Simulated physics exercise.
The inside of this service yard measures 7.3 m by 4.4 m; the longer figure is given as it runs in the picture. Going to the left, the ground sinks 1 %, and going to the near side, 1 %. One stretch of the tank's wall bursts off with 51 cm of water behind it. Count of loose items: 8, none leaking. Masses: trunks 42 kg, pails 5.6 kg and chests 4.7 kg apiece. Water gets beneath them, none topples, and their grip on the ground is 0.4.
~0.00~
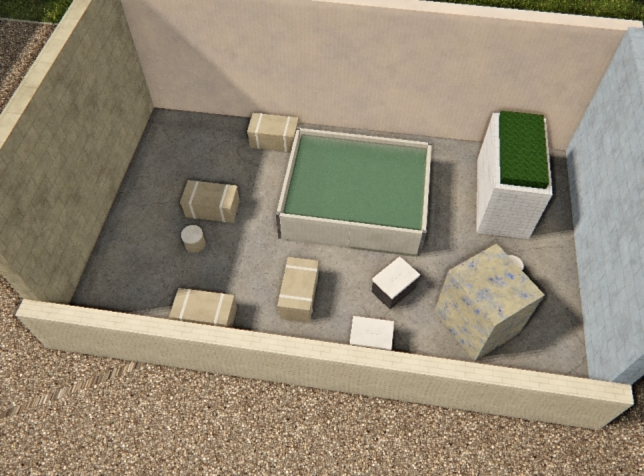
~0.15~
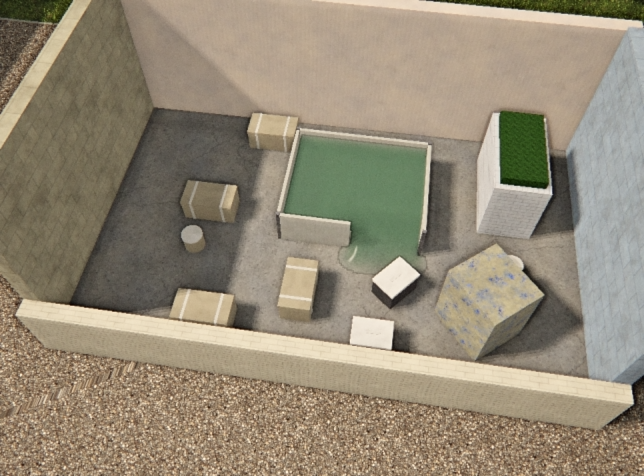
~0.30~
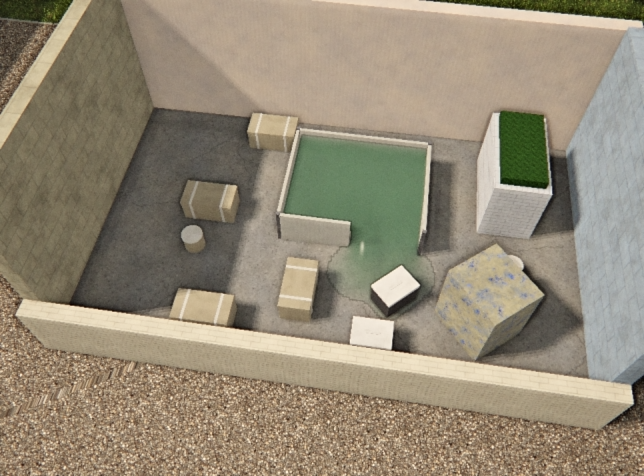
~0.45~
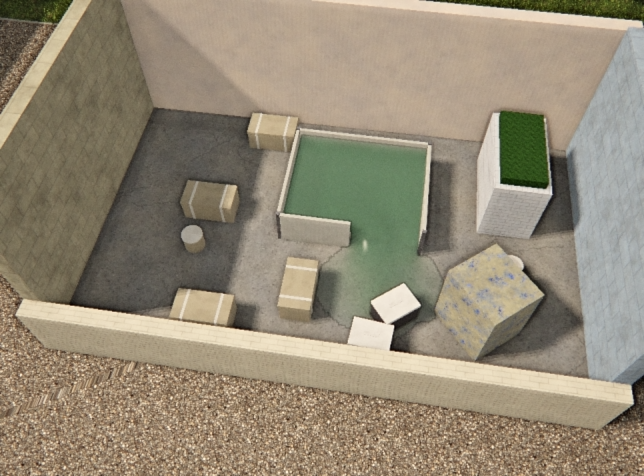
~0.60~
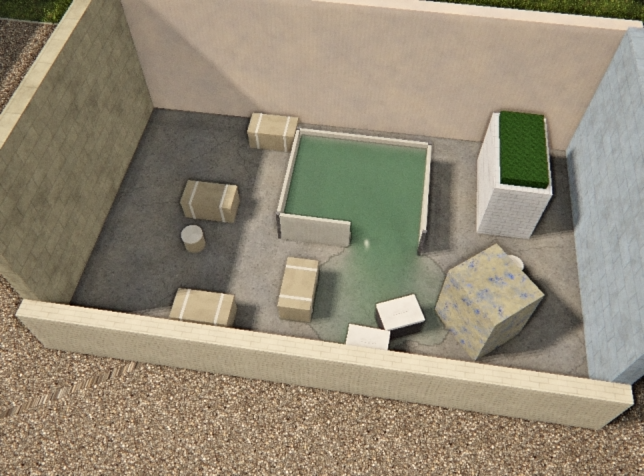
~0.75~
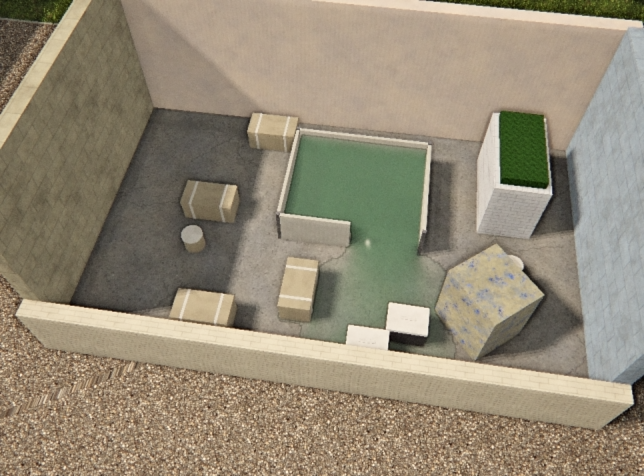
A walled yard with a grey floor, ringed by brown gravel, is seen from high above by a still camera. A pale-walled tank of green water stands near the back wall, with tan boxes to its left and front, two white-topped boxes in front, and a tall white block topped with green and a mottled block at right. Part of the tank's front wall opens, water spreads across the floor, and the nearer white-topped box slides toward the front wall, then the other shifts slightly left.
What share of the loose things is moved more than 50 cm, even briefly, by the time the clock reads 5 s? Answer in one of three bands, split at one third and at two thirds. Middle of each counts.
One to two thirds.
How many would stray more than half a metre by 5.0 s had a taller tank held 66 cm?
I count 5 of them in that case.
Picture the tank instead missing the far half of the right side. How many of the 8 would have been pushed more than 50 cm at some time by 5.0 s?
2.
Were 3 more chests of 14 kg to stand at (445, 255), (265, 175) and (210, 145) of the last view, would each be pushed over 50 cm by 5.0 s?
Going through them, I'd say falls short, falls short and finally falls short.
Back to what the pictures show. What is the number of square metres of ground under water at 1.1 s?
I'd put it close to 7.5 m2.
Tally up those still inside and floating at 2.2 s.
The number is 2.
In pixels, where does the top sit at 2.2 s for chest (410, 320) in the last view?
It ends up close to (456, 332).
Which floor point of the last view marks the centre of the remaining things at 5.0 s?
They're centred close to (276, 259).
After 1.1 s 1 of 8 are over 50 cm from their spots; 2 afloat.
After 2.2 s 1 of 8 are over 50 cm from their spots; 2 afloat.
After 3.5 s 3 of 8 are over 50 cm from their spots; 2 afloat.
After 5.0 s 3 of 8 are over 50 cm from their spots, and 3 have been at some point; 3 afloat.
